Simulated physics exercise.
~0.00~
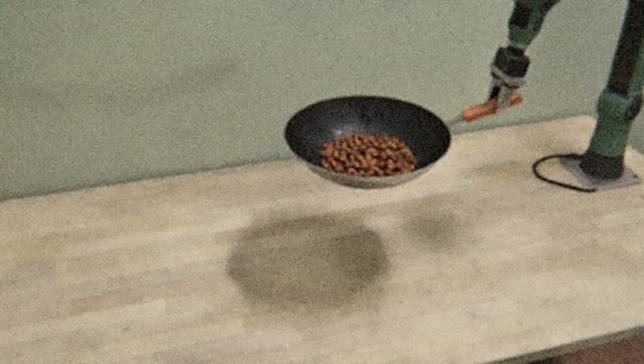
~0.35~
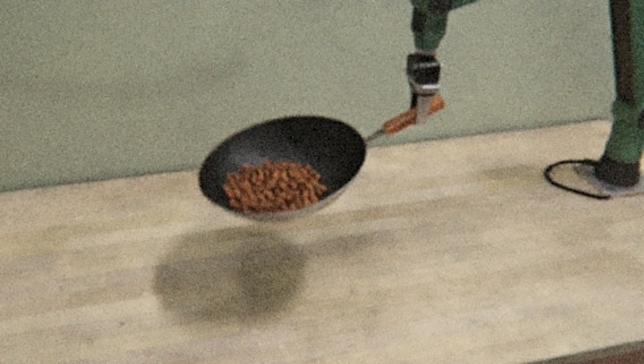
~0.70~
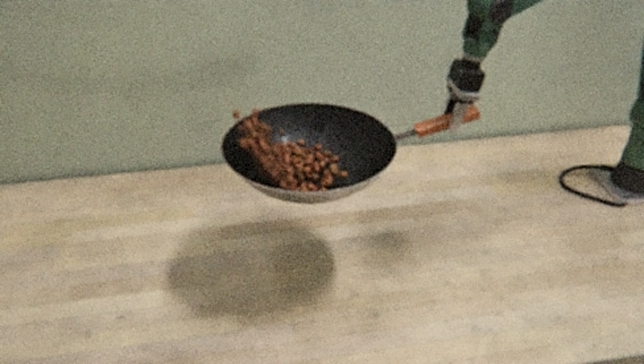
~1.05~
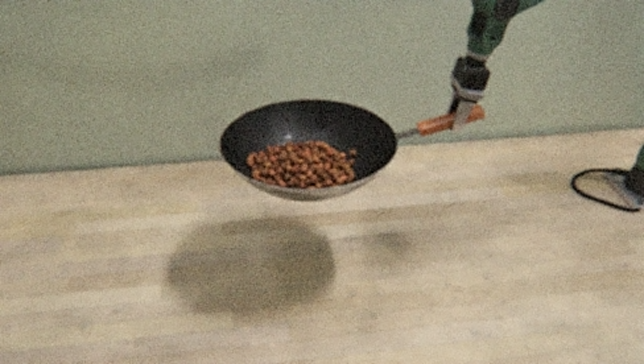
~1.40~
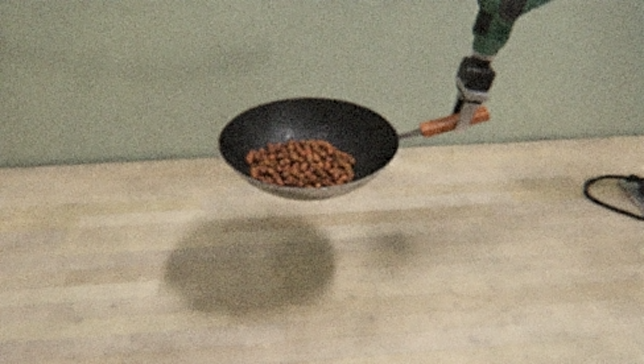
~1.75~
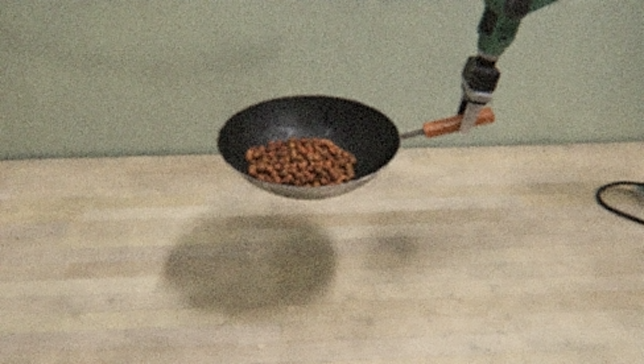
Above a wooden table, a robot arm jerks a wok, tossing hazelnuts that settle back inside.
